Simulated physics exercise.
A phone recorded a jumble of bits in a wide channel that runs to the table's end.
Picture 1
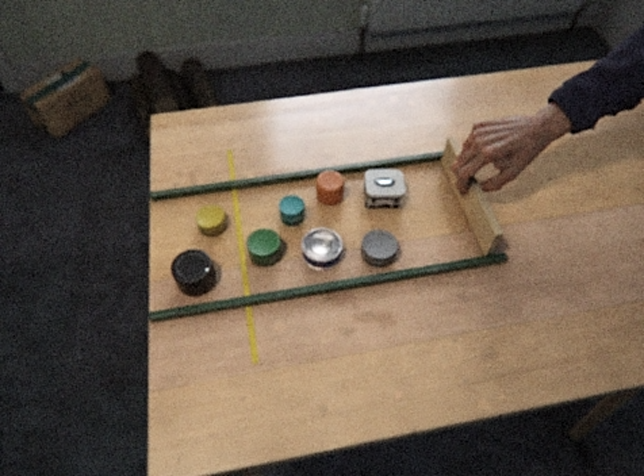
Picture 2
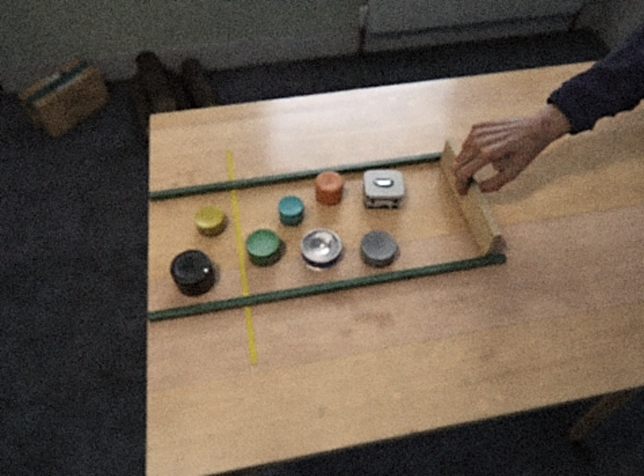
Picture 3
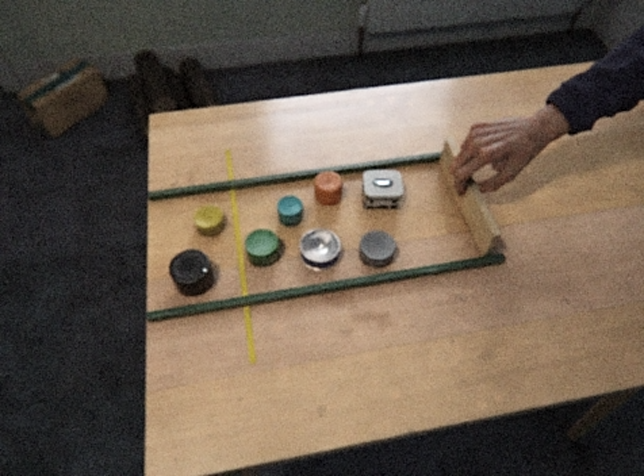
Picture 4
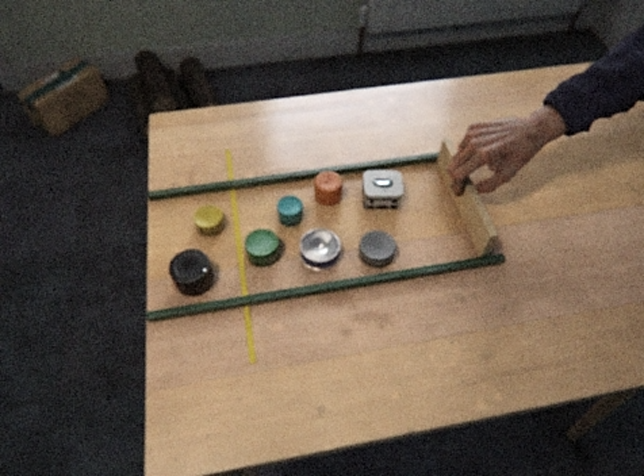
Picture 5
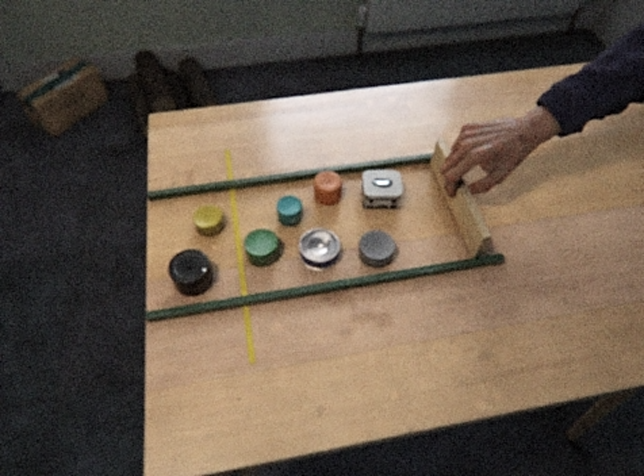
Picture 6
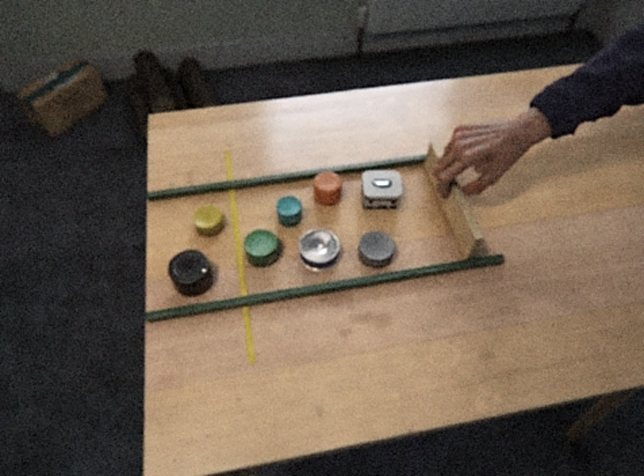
On a pale wooden table in a dark-carpeted room, seen from above at an angle by a nearly still camera, two green rails form a wide channel reaching the left edge. Between them sit a black lid, yellow, green, turquoise and grey tubs, an orange lid, a silvery dish and a pale tin, with yellow tape crossing near the left. A hand at right first holds a wooden board nearly still across the channel, then slides it slightly left, while the objects stay in place.
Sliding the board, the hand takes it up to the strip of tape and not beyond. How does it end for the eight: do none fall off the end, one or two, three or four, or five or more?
It ends with none off the end.
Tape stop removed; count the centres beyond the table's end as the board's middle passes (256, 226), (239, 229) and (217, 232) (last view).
Respectively 0, 0 and 1.
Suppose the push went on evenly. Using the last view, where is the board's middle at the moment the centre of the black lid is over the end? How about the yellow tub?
With the black lid it sits around (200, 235), with the yellow tub around (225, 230).
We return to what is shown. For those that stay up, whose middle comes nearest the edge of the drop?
The yellow tub finishes closest.
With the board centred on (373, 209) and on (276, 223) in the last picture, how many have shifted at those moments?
The first count is 3, and then it's 7.
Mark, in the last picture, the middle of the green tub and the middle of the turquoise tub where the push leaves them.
One ends up near (182, 248) and the other near (183, 224).
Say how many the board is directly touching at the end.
The count in contact is 3.
Soon after, none off yet; black lid at rest near (191, 273); yellow tub at rest near (209, 221); green tub at rest near (262, 248).
After that, none off yet; black lid at rest near (191, 273); yellow tub at rest near (209, 221); green tub displaced a little near (248, 248).
And then, none off yet; black lid at rest near (191, 273); yellow tub displaced a little near (196, 221); green tub displaced about its own width near (222, 248).
In the end, the number that fall off is zero.
